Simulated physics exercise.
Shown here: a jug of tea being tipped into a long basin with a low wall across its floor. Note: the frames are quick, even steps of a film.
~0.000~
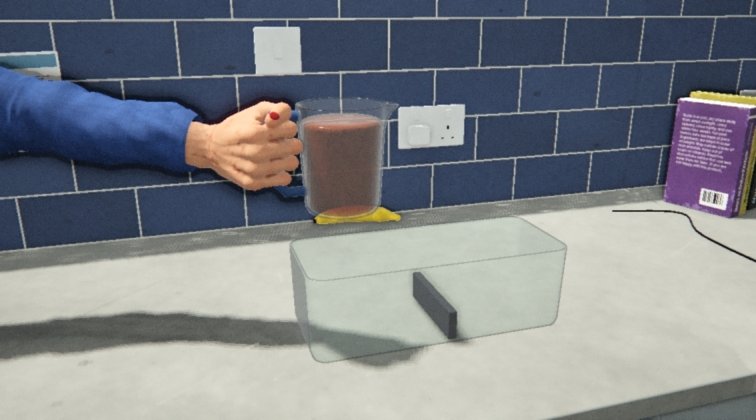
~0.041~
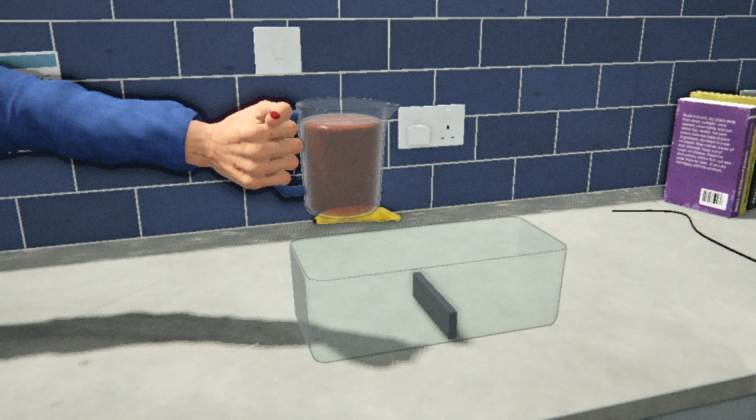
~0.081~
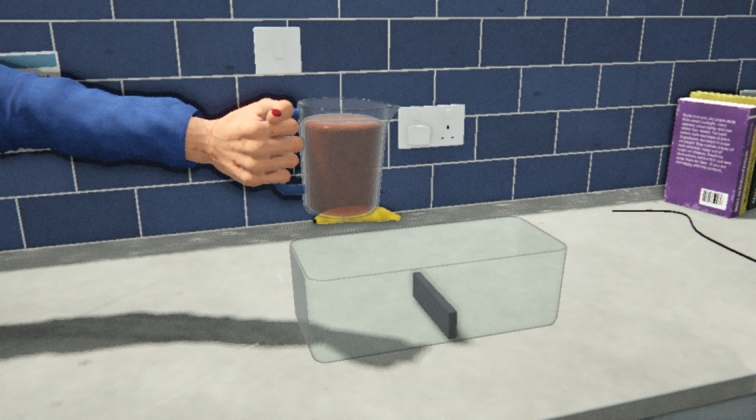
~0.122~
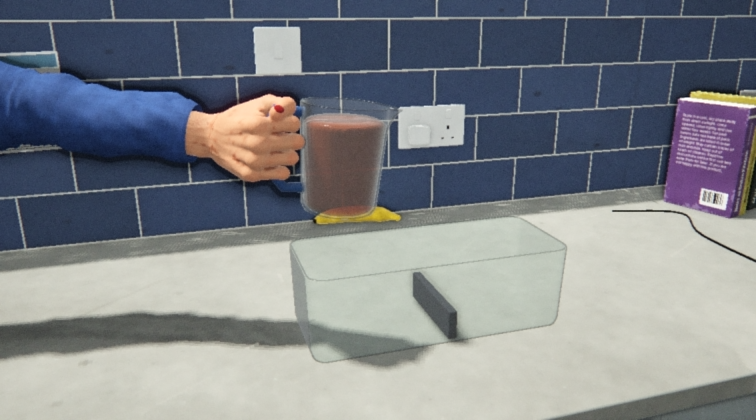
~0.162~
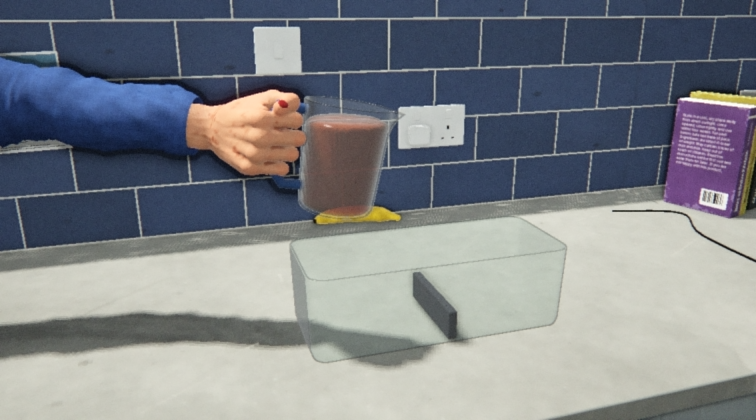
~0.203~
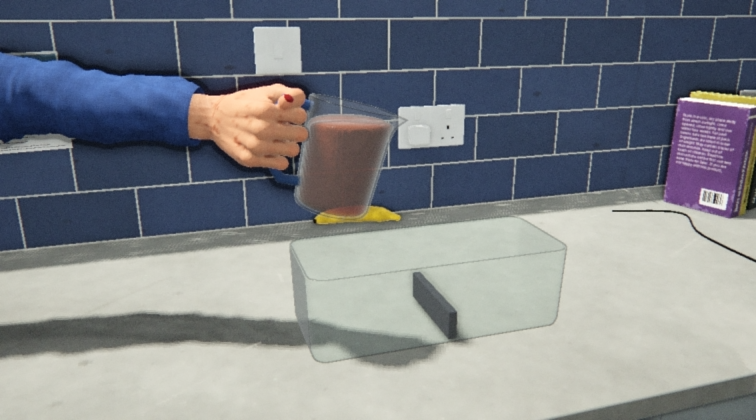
On a pale counter against blue wall tiles, a blue-sleeved arm holds a clear jug of brown liquid upright beside a long, empty see-through basin with a low dark wall inside. The hand barely moves at first, then tilts the jug slightly to the right, the liquid staying inside.
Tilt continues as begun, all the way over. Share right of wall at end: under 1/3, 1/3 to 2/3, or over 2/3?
1/3 to 2/3.
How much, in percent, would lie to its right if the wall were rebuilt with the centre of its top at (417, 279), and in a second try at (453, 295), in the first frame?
Record: Case 1 near 70 %, case 2 near 25 %.
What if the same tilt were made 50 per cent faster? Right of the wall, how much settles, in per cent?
I'd say close to 30 per cent.
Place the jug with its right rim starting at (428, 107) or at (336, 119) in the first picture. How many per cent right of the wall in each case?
Near 85 % and 10 %.
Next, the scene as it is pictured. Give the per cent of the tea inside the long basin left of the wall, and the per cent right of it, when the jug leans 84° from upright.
Left 0, right 10.
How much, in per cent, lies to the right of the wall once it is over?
It comes to some 50 per cent.
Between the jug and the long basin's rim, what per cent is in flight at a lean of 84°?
I'd say some 20 per cent of it.
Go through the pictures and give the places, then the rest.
It leans 0°; its right rim is at (398, 103); the tea meets the walls at (300, 123) and (381, 118); the long basin's rim runs from (298, 261) to (542, 232); the wall's top is at (434, 292), in the first frame.
It leans 1°; its right rim is at (398, 104); the tea meets the walls at (300, 122) and (381, 118), in the second frame.
It leans 2°; its right rim is at (400, 105); the tea meets the walls at (301, 121) and (382, 119), in the third frame.
It leans 5°; its right rim is at (402, 109); the tea meets the walls at (303, 120) and (384, 120), in the fourth frame.
It leans 9°; its right rim is at (405, 113); the tea meets the walls at (305, 122) and (387, 120), in the fifth frame.
It leans 14°; its right rim is at (408, 119); the tea meets the walls at (308, 123) and (391, 122), in the sixth frame.
A moment on, the jug is tipped on its side and 70 per cent is still to pour, 0 is left of the wall and 9 right of it.
Next, the jug is tipped right over and 10 per cent is still to pour, 32 is left of the wall and 46 right of it.
Then the jug is tipped right over and 0 per cent is still to pour, 49 is left of the wall and 48 right of it.
Later the jug is tipped right over and 0 per cent is still to pour, 49 is left of the wall and 48 right of it.
At rest 49 per cent lies left of the wall, 48 right of it and 2 outside.
